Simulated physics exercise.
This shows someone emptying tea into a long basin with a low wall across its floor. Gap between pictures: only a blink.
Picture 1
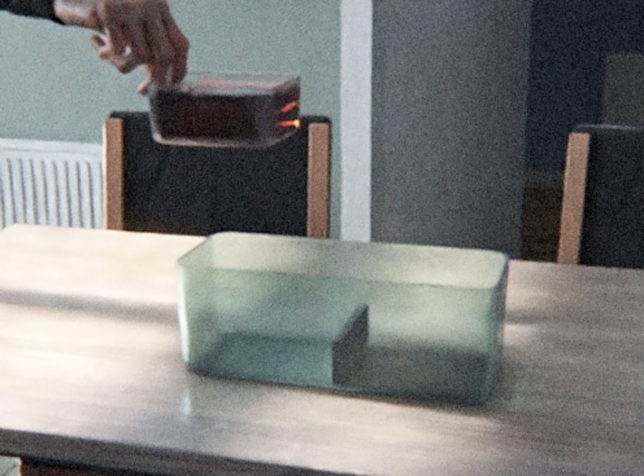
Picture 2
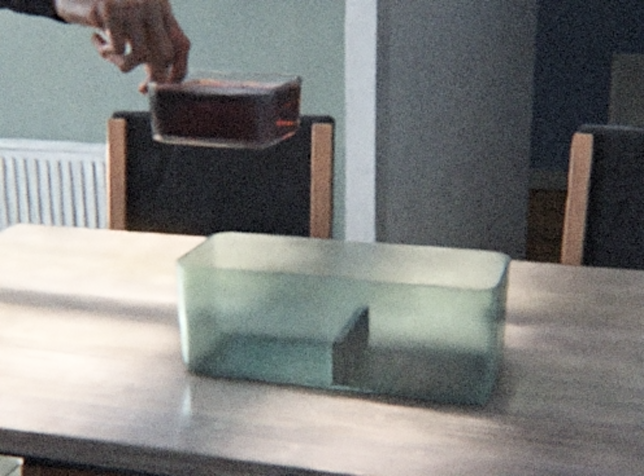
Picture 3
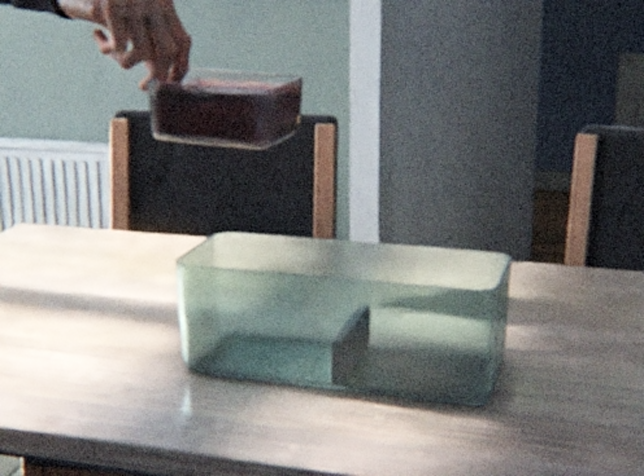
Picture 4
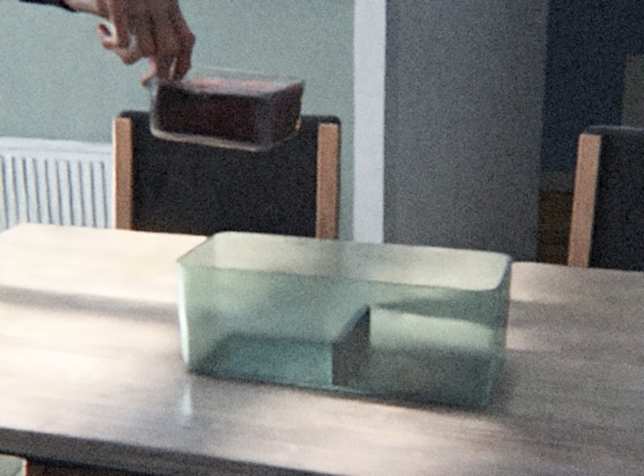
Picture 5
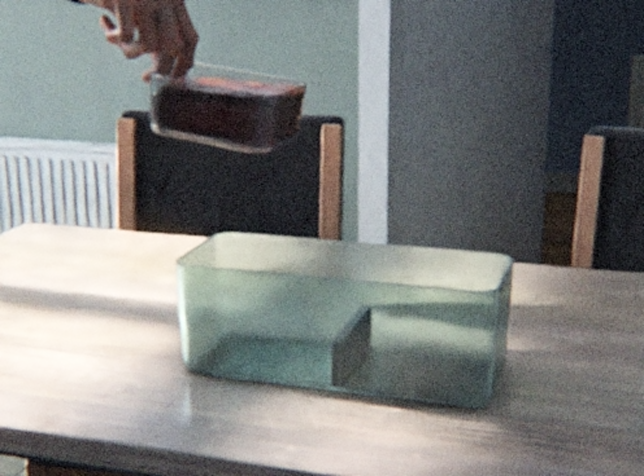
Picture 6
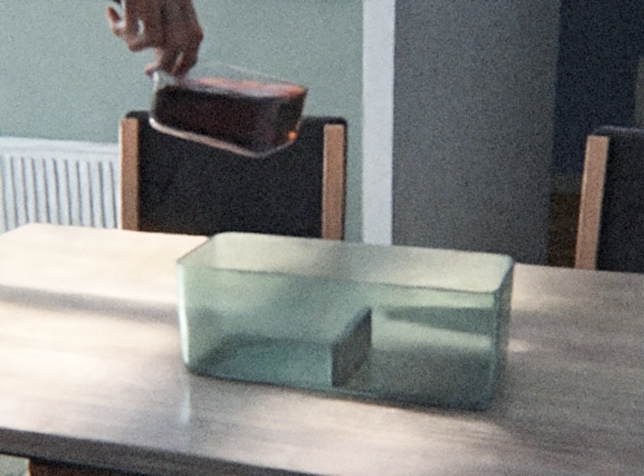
A hand holds a small clear container of dark tea above the left part of a long, pale green basin on a wooden table, then gradually tilts it slightly, its right side dipping; the low-walled basin stays still.
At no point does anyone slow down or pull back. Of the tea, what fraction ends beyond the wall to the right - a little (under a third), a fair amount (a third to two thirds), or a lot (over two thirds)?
A fair amount, a third to two thirds.
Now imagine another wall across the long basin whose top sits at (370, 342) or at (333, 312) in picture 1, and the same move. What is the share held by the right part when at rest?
You'd get roughly 40 per cent the first time and roughly 65 per cent the second.
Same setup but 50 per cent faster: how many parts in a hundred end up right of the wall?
Something like 45 in a hundred.
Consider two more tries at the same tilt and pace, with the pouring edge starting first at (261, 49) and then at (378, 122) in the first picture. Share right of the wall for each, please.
First try 35 %, second try 85 %.
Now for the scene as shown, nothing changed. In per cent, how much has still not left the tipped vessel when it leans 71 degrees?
Remaining share, estimated: 35 %.
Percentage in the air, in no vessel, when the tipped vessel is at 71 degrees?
Share in flight: Approx. 50 %.
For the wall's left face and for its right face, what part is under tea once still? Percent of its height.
Left part: 20 per cent; right part: 40.
A moment on, the tilt is 71° and 33 per cent is still to pour, 3 is left of the wall and 16 right of it.
Next, the tilt is 106° and 4 per cent is still to pour, 26 is left of the wall and 55 right of it.
Then the tilt is 111° and 0 per cent is still to pour, 36 is left of the wall and 55 right of it.
Later the tilt is 111° and 0 per cent is still to pour, 35 is left of the wall and 55 right of it.
At rest 35 per cent lies left of the wall, 55 right of it and 9 outside.
